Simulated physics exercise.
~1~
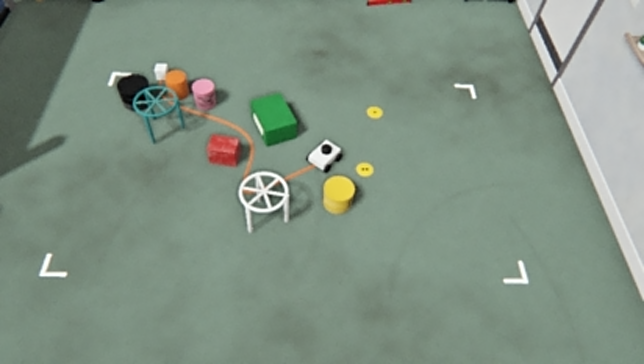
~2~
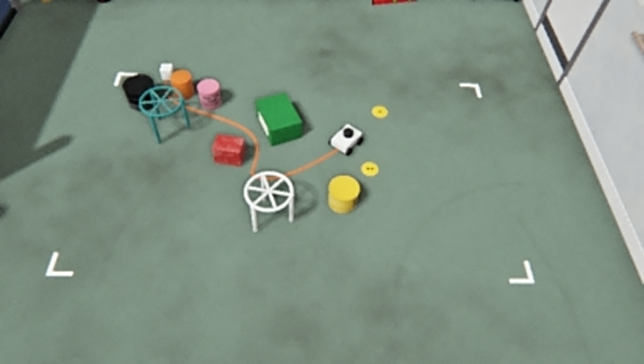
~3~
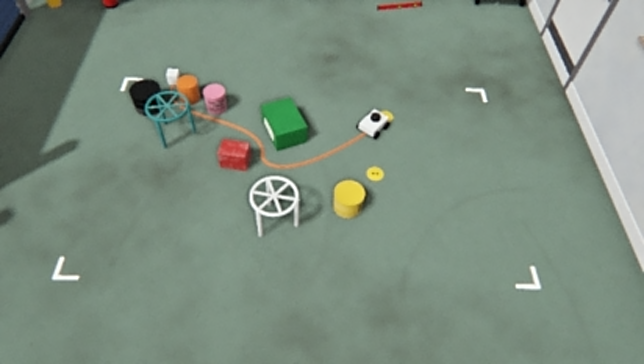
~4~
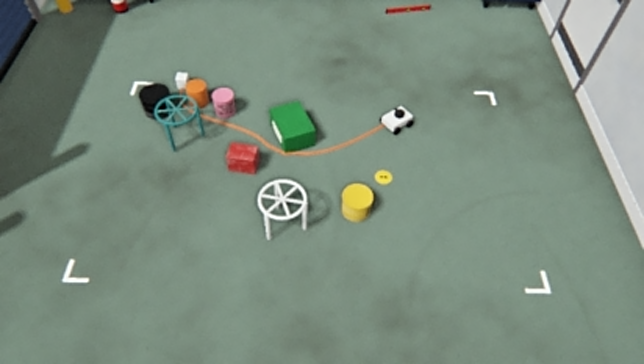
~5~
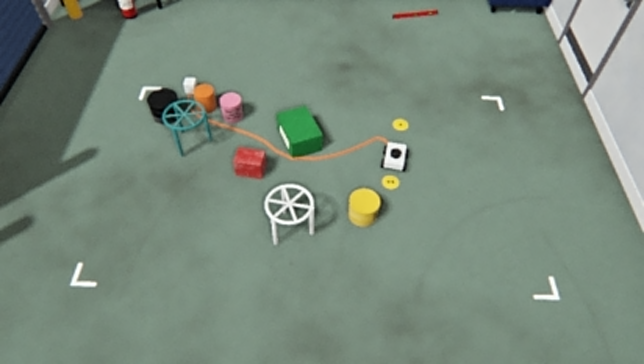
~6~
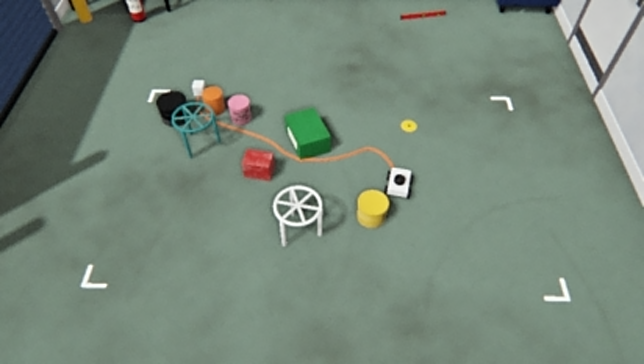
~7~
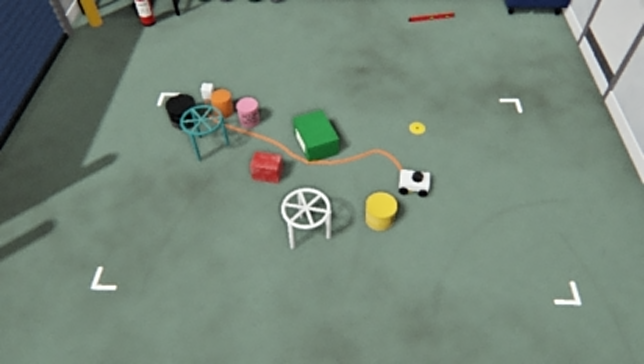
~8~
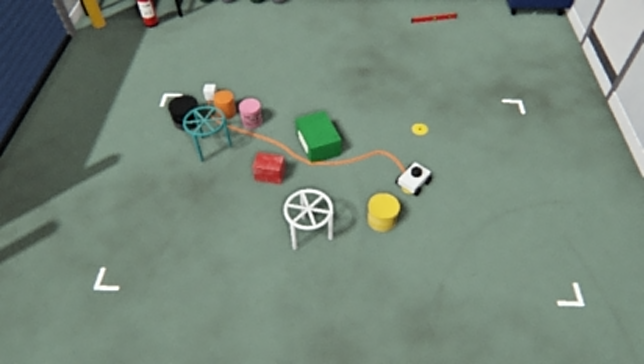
Small white cart trailing an orange lead past stools and bins, driving to one yellow mark, then another, and stopping beyond.
